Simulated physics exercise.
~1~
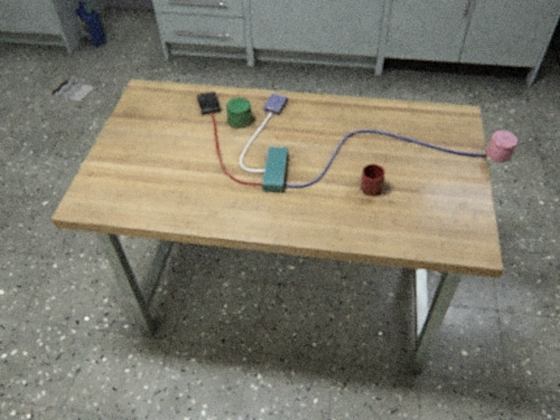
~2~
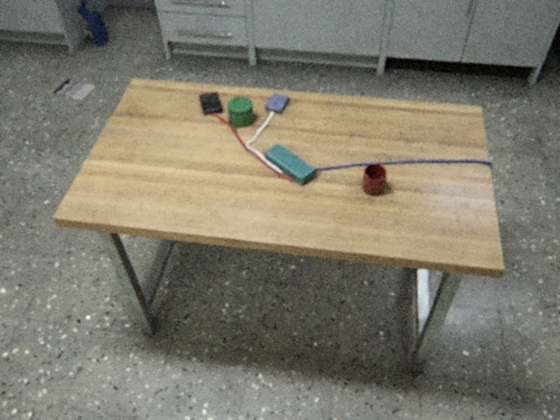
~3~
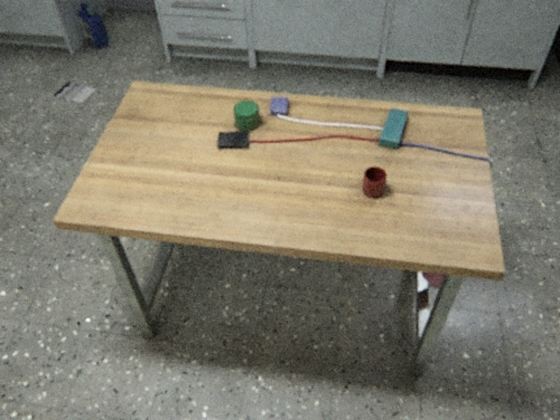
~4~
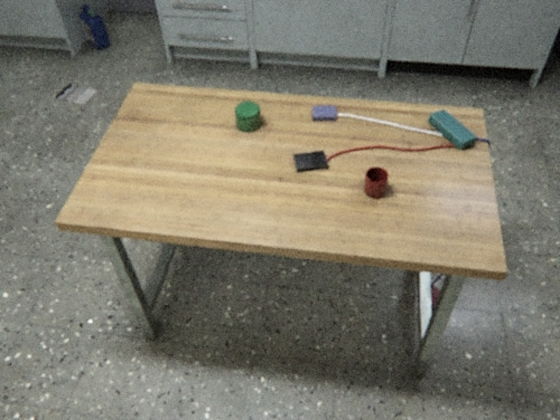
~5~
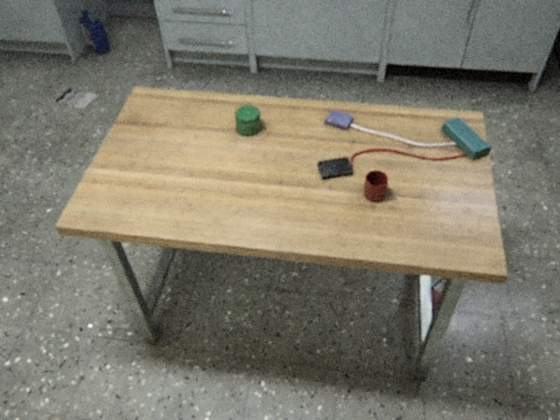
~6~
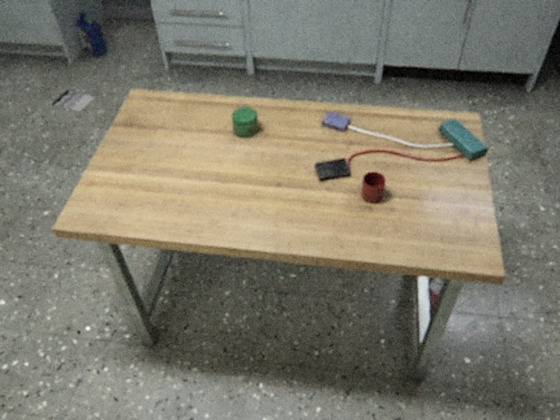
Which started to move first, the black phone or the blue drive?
The black phone started to move first, and the blue drive only began sliding after it.
